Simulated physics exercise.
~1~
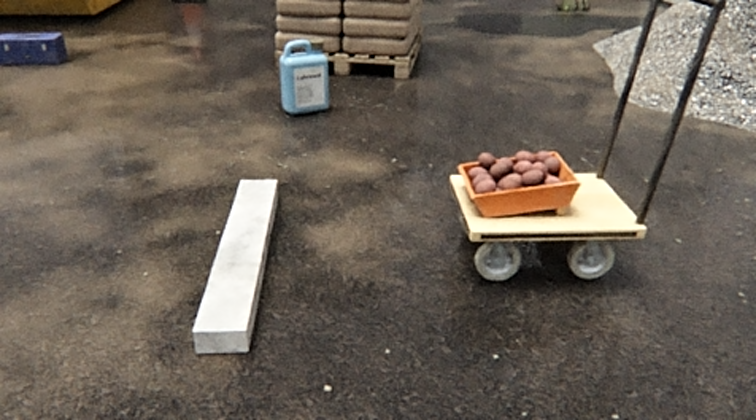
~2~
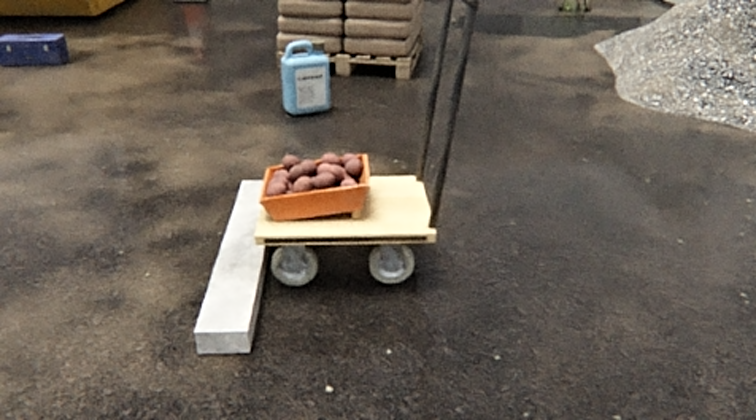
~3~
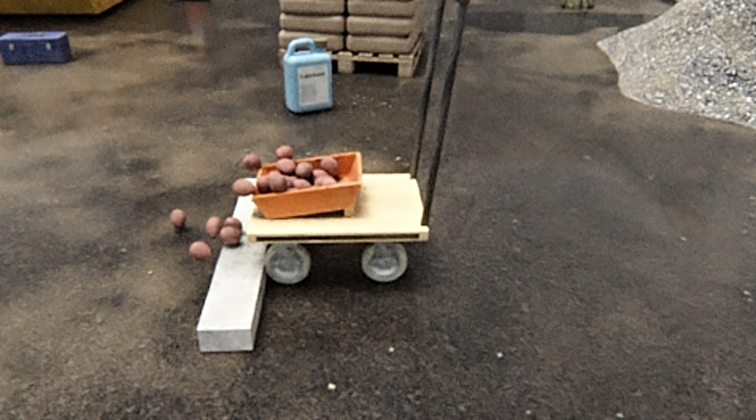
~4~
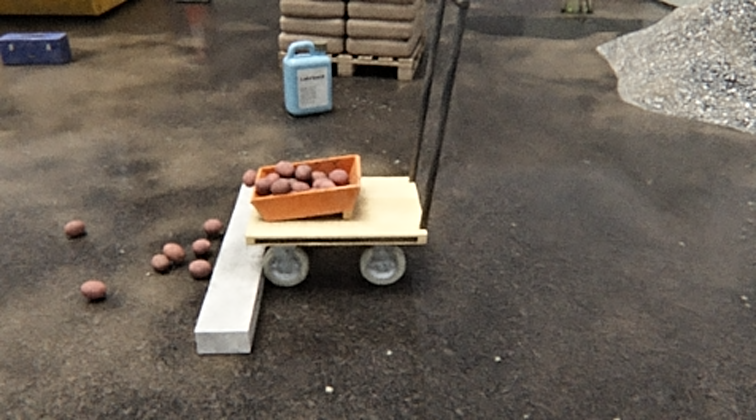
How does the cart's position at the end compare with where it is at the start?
At the start the cart stands well to the right of the pale kerb. By the end it is farther left, resting right up against the kerb.
